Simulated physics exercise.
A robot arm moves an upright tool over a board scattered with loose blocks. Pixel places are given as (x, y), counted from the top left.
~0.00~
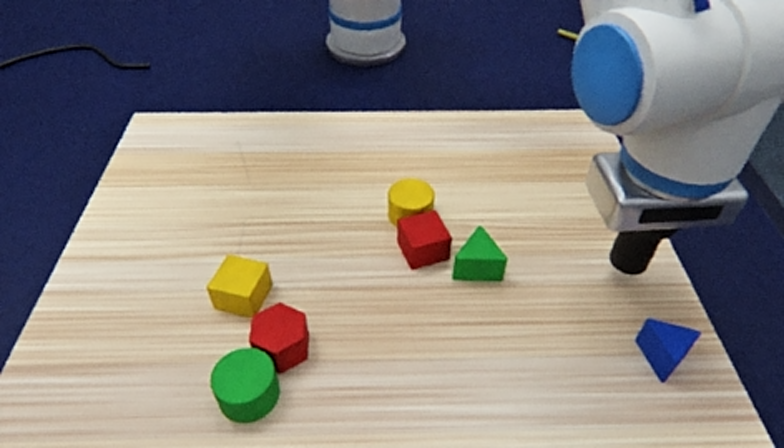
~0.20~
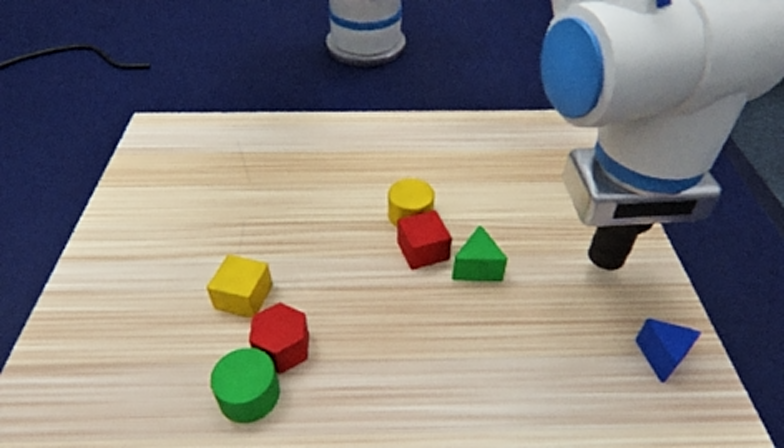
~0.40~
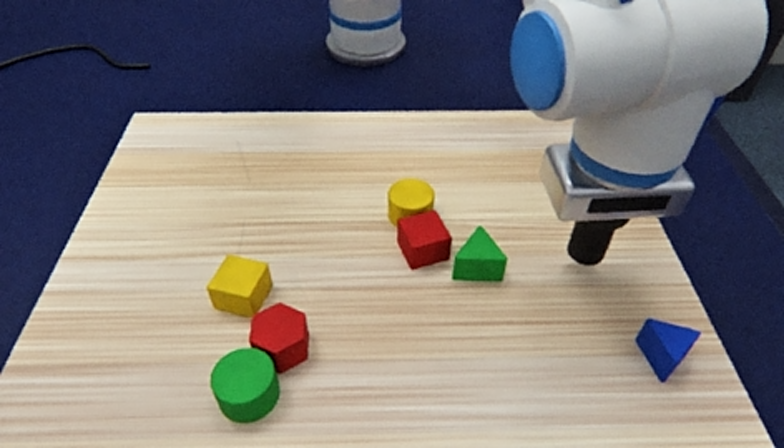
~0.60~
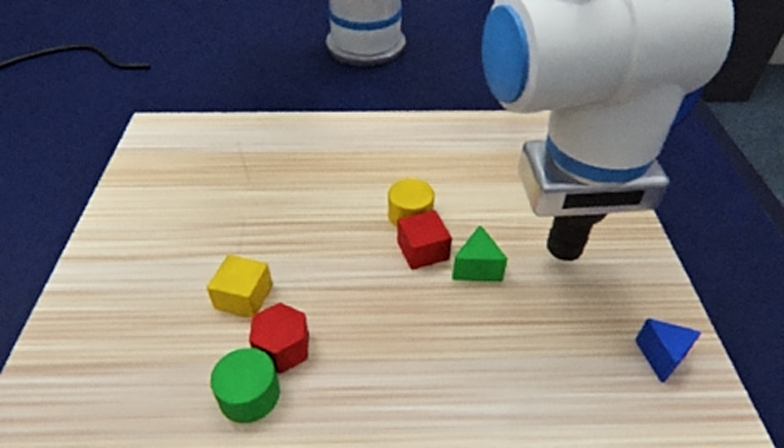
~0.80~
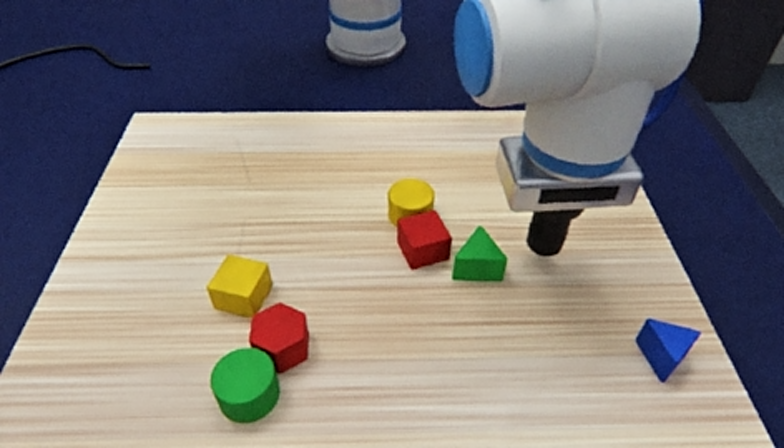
Over a wooden board of scattered colored blocks, a robot arm moves steadily left.
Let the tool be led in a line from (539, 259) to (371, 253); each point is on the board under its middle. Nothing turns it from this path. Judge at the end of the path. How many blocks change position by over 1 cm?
Count: Two.
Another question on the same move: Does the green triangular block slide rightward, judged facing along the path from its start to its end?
My answer is no.
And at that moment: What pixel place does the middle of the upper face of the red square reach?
The top centre is at (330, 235).
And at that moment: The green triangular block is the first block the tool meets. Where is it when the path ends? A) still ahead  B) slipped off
B - slipped off.
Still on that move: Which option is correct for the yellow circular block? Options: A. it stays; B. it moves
Correct choice: A.
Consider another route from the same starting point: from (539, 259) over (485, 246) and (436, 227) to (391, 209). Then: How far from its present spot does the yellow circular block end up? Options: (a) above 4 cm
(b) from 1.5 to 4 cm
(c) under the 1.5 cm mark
The one that fits is a, above 4 cm.
What follows on the original path. One third of the way, tool at (485, 241); green triangular block at (462, 251).
Two thirds of the way, tool at (427, 240); red square at (387, 232), turned 30° clockwise; green triangular block at (439, 260), turned 55° anticlockwise.
At the end, tool at (370, 238); yellow circular block not moved; red square at (330, 235), turned 15° clockwise; green triangular block at (438, 260), turned 60° anticlockwise.
